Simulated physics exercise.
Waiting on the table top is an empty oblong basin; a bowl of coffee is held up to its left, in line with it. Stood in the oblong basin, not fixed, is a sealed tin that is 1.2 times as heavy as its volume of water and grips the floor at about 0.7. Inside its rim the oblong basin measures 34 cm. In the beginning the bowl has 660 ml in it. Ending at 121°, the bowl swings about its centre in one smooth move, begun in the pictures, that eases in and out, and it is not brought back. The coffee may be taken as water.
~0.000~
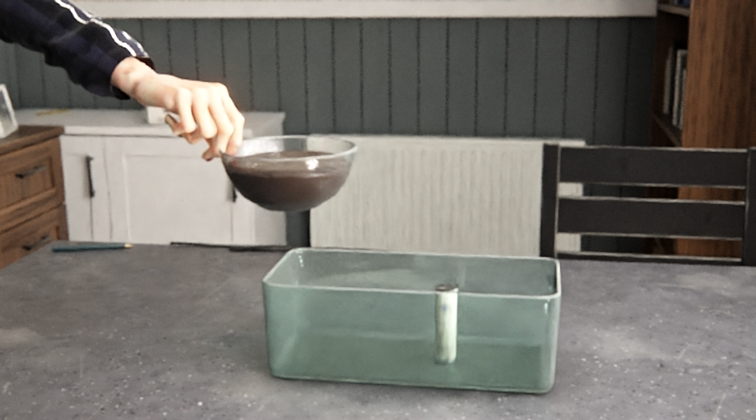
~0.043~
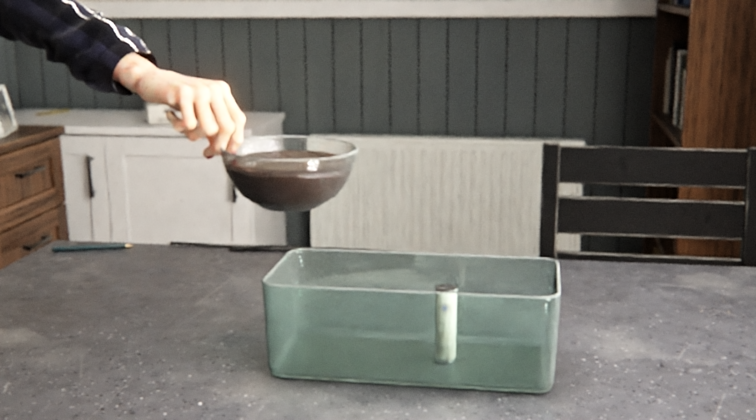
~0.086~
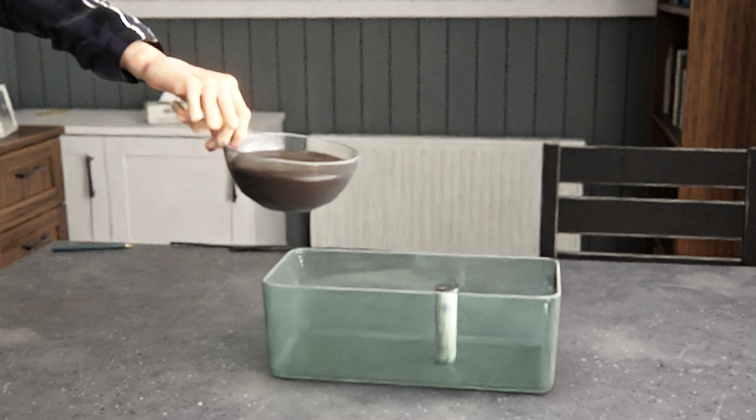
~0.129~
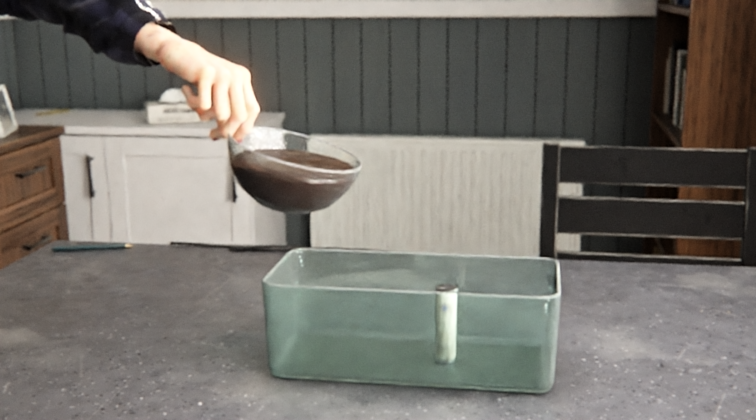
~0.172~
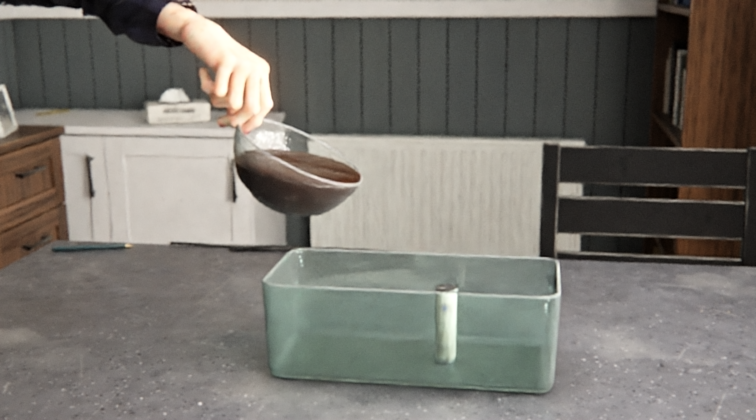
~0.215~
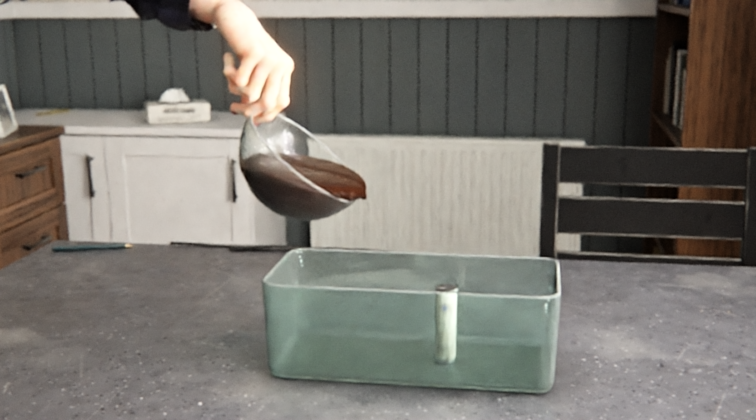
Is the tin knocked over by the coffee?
Looks like it can take it.
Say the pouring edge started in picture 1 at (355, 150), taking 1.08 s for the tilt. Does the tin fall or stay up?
It does not tip.
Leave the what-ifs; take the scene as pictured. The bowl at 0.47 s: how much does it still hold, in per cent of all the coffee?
Around 1 percent.
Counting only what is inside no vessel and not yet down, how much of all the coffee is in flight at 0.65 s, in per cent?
I'd say some 5 per cent is in the air.
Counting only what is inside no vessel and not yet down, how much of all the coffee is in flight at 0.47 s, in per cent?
I'd say close to 8 per cent.
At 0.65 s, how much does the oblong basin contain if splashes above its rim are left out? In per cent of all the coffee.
That comes to about 96 percent.
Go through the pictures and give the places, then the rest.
Tilt 0°; pouring edge (355, 150); surface from (230, 159) to (351, 162); the oblong basin's rim runs from (277, 267) to (558, 279); the tin's top is at (446, 291), in the first frame.
Tilt 2°; pouring edge (355, 152); surface from (231, 158) to (351, 163), in the second frame.
Tilt 7°; pouring edge (357, 159); surface from (233, 156) to (352, 166), in the third frame.
Tilt 16°; pouring edge (359, 169); surface from (237, 153) to (356, 171), in the fourth frame.
Tilt 27°; pouring edge (359, 183); surface from (241, 153) to (361, 175), in the fifth frame.
Tilt 40°; pouring edge (356, 199); surface from (247, 157) to (339, 176); 7 per cent is over the edge, in the sixth frame.
Then, 0.47 s in, the tilt is 114° and 1 per cent is still to pour; the tin stands where it began.
Then, 0.65 s in, the tilt is 121° and 0 per cent is still to pour; the tin stands where it began.
Then, 0.84 s in, the tilt is 121° and 0 per cent is still to pour; the tin stands where it began.
Then, 1.05 s in, the tilt is 121° and 0 per cent is still to pour; the tin stands where it began.
Finally, the tin stands where it began.
